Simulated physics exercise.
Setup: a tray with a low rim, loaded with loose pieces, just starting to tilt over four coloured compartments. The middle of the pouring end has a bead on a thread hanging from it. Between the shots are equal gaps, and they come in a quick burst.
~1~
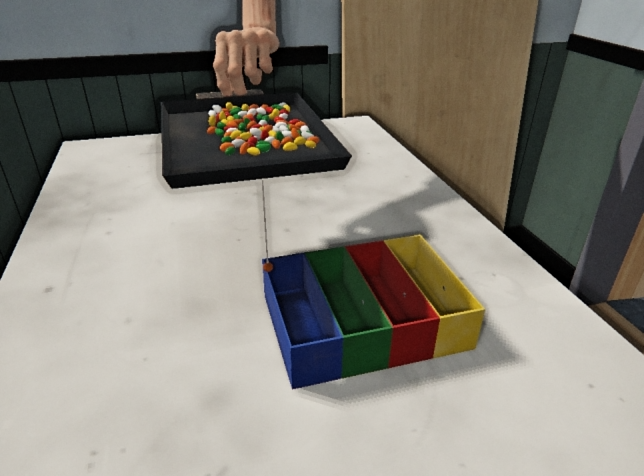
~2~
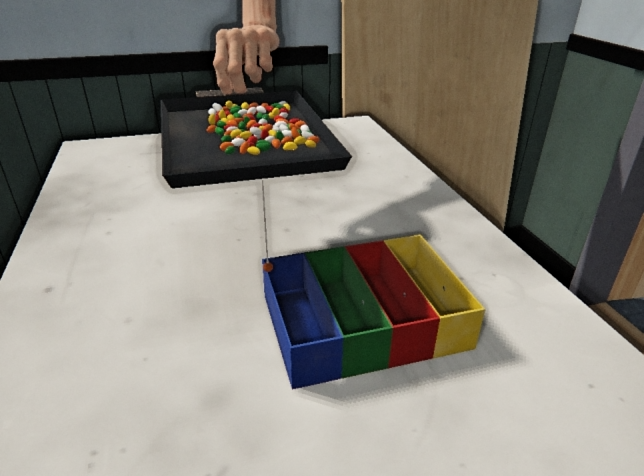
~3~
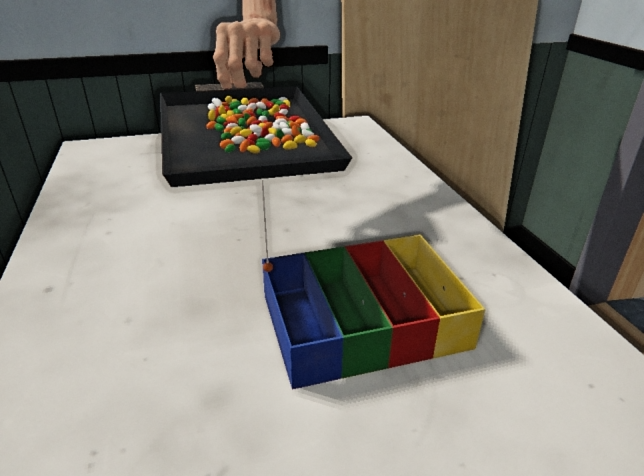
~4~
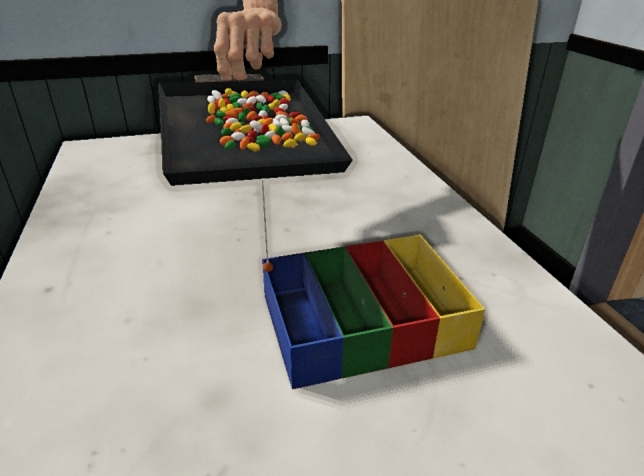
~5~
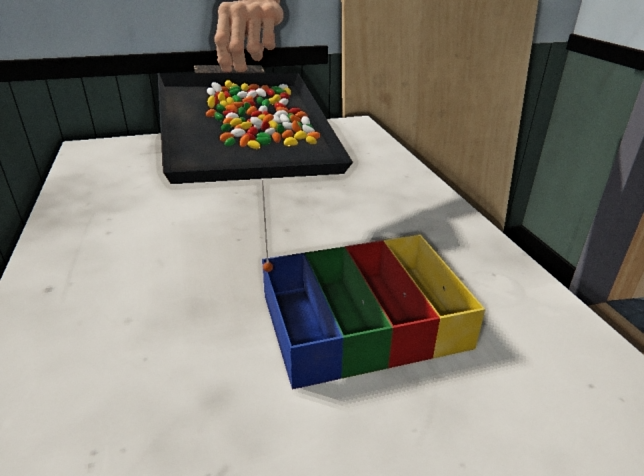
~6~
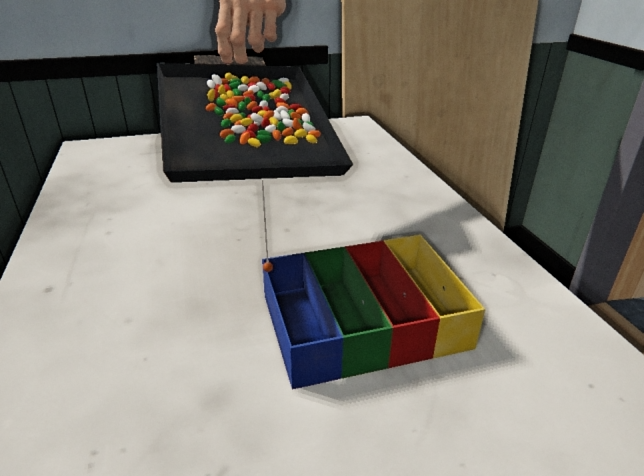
Black tray of multicoloured jelly beans slowly tilting as a hand raises its far edge, behind blue, green, red and yellow compartments.
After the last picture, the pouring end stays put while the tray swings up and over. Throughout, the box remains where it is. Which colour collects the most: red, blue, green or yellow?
Green.
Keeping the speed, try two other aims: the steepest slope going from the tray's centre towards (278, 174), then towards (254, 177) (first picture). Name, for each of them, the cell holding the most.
Try 1 - the green one. Try 2 - the blue one.
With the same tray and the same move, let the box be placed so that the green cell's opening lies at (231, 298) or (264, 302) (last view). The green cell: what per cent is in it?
In order: 0 percent and 0 percent.
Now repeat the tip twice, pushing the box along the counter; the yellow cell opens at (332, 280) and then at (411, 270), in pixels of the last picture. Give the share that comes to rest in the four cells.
Near 70 and 100 percent respectively.
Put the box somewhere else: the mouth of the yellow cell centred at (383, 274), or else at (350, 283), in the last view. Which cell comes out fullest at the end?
The red cell first, the yellow cell second.
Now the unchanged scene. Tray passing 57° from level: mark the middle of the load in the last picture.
I'd put the middle close to (300, 135).
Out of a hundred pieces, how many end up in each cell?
Blue 30 %, green 60 %, red 10 %, yellow 0 %.
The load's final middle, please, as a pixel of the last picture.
Somewhere around (339, 323) in the last picture.
Just after the last frame, tray tipped steeply; almost all on the tray; just a few falling or outside the box.
A moment on, tray tipped right over; roughly half on the tray; about a tenth in the blue cell; about a tenth in the green cell; just a few in the red cell; roughly a third falling or outside the box.
Further on, tray tipped past a quarter turn; roughly half in the green cell; roughly a quarter in the blue cell; about a tenth in the red cell; about a tenth falling or outside the box.
When it is over, tray tipped past a quarter turn; roughly half in the green cell; roughly a quarter in the blue cell; about a tenth in the red cell; not one in the yellow cell; about a tenth outside the box.
